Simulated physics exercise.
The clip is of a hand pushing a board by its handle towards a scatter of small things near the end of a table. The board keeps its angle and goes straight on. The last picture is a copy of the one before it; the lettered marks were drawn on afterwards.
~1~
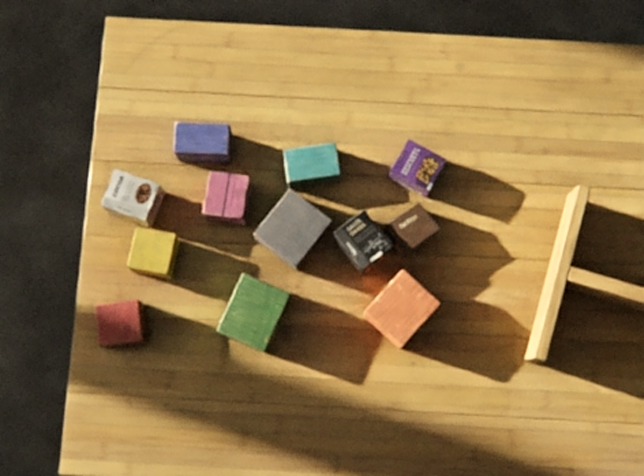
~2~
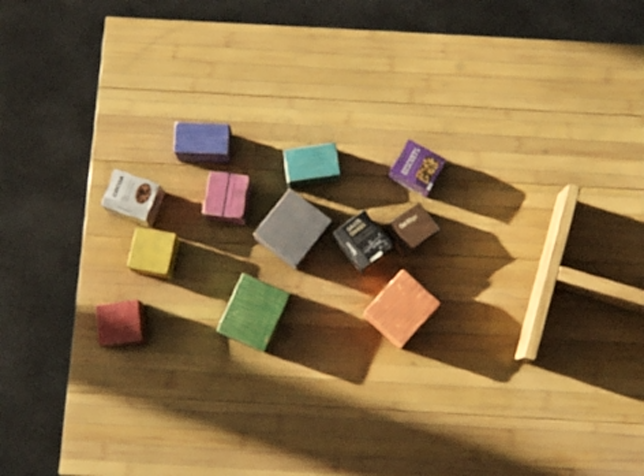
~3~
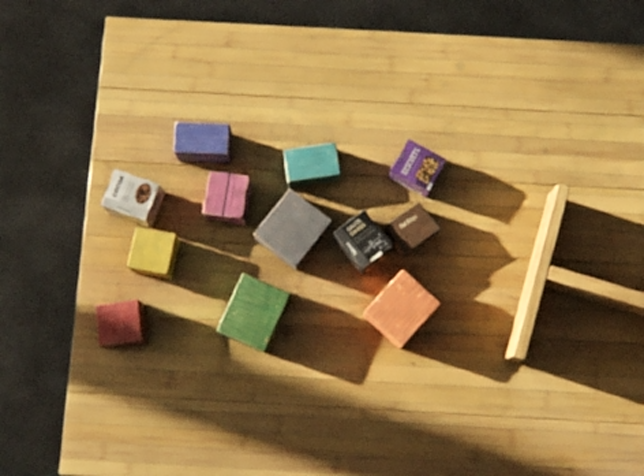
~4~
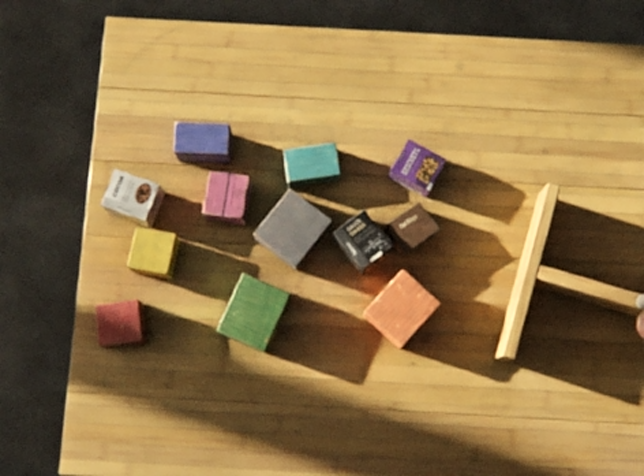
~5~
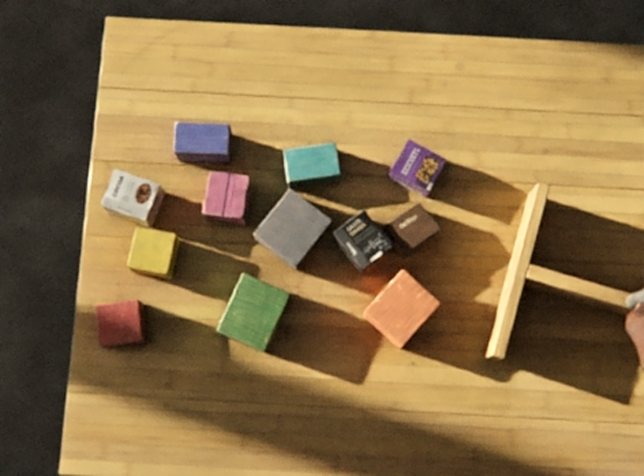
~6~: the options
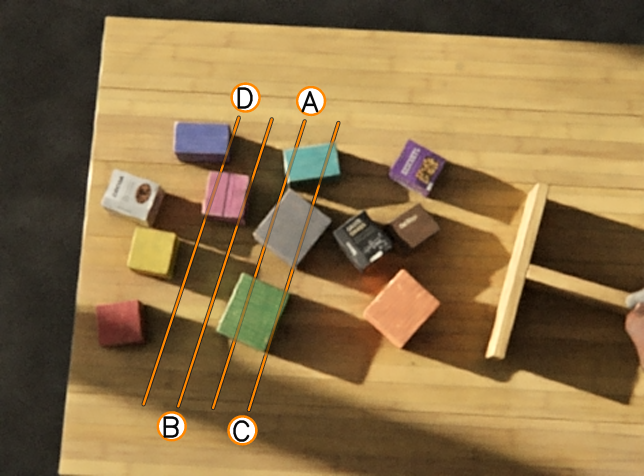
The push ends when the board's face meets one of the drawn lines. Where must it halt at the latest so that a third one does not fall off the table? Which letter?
Line D.
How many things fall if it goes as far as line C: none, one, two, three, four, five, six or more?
The count is none.
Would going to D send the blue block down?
No.
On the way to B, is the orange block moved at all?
Yes.
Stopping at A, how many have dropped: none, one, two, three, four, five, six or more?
The count is none.
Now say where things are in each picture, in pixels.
Blue block (204, 143); green block (254, 314); red block (121, 324), in the first picture.
Board (553, 271); black box (363, 242), in the second picture.
Board (542, 270); grey block (294, 230), in the third picture.
Board (532, 269); white packet (133, 199), in the fourth picture.
Board (522, 269); brown box (411, 230); yellow block (154, 253); orange block (401, 309), in the fifth picture.
On the marked copy, A at (260, 260); B at (226, 258); C at (295, 262); D at (192, 257).
Following D. Soon after the start, board (402, 262); purple packet (407, 164); orange block (355, 306).
Later, board (283, 256); white packet (124, 198); pink box (180, 179).
In the end, board (193, 251); white packet over the edge; red block over the edge; two fallen.
As for the rest, A is within the limit but short; B is within the limit but short; C is within the limit but short.
